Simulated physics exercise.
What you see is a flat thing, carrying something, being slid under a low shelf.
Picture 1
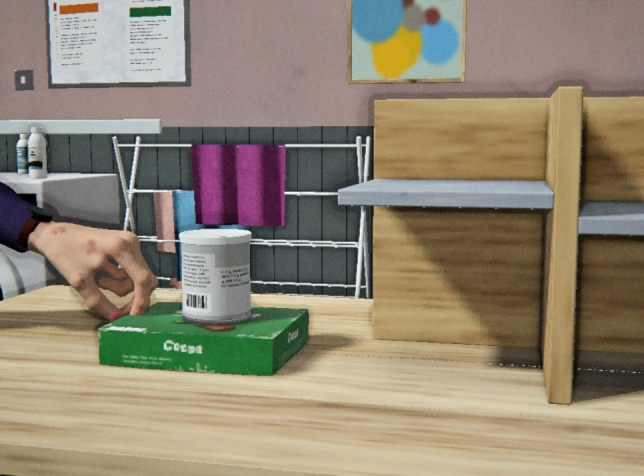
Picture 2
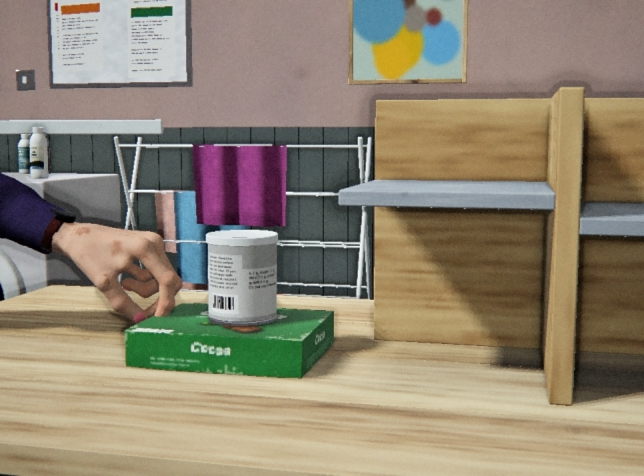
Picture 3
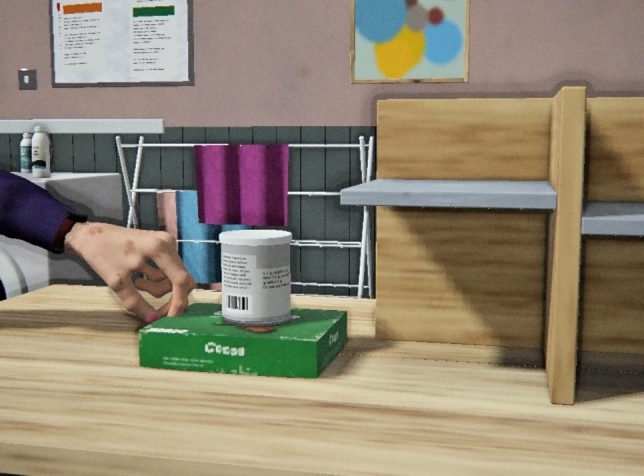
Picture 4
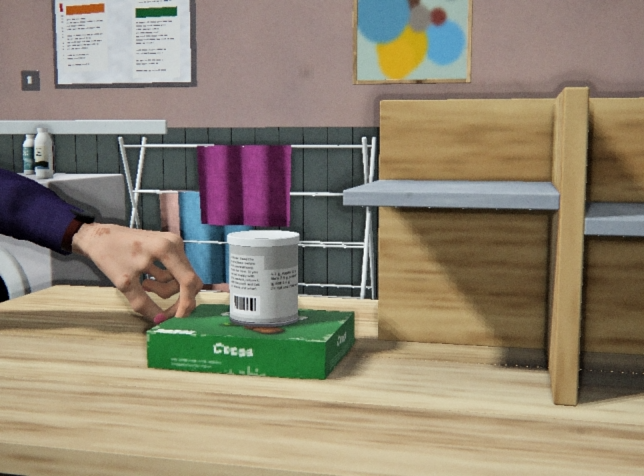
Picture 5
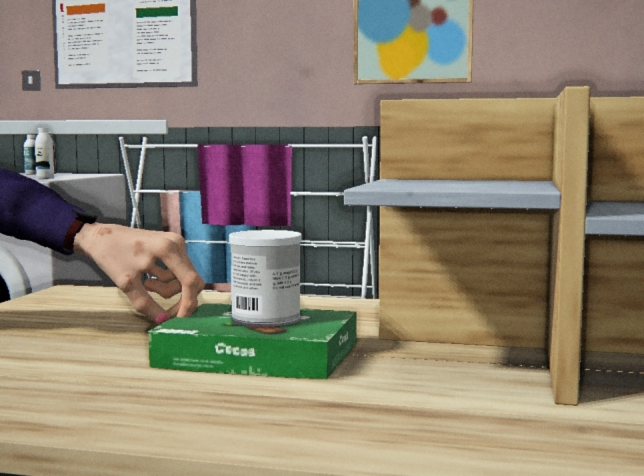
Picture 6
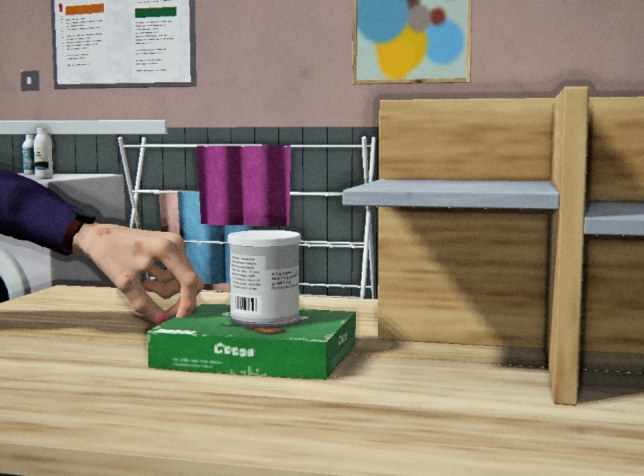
At first, a hand at the left holds the edge of a flat green box with a white pot standing on it, on a wooden table. The hand slides the box and pot a short way right, toward a low grey shelf, the movement slowing until they barely shift, the pot still upright.
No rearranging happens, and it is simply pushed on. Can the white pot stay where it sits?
The white pot passes through cleanly.
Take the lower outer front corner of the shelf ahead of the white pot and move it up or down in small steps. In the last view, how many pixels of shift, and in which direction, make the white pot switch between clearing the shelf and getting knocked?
About 44 pixels, downward.
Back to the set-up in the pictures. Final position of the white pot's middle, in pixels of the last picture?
About (459, 286).
Then, 0.84 s after the last picture, white pot riding along near (320, 281).
Then, 1.58 s after the last picture, white pot riding along near (391, 283).
At rest, the white pot rides in untouched, near (460, 286).
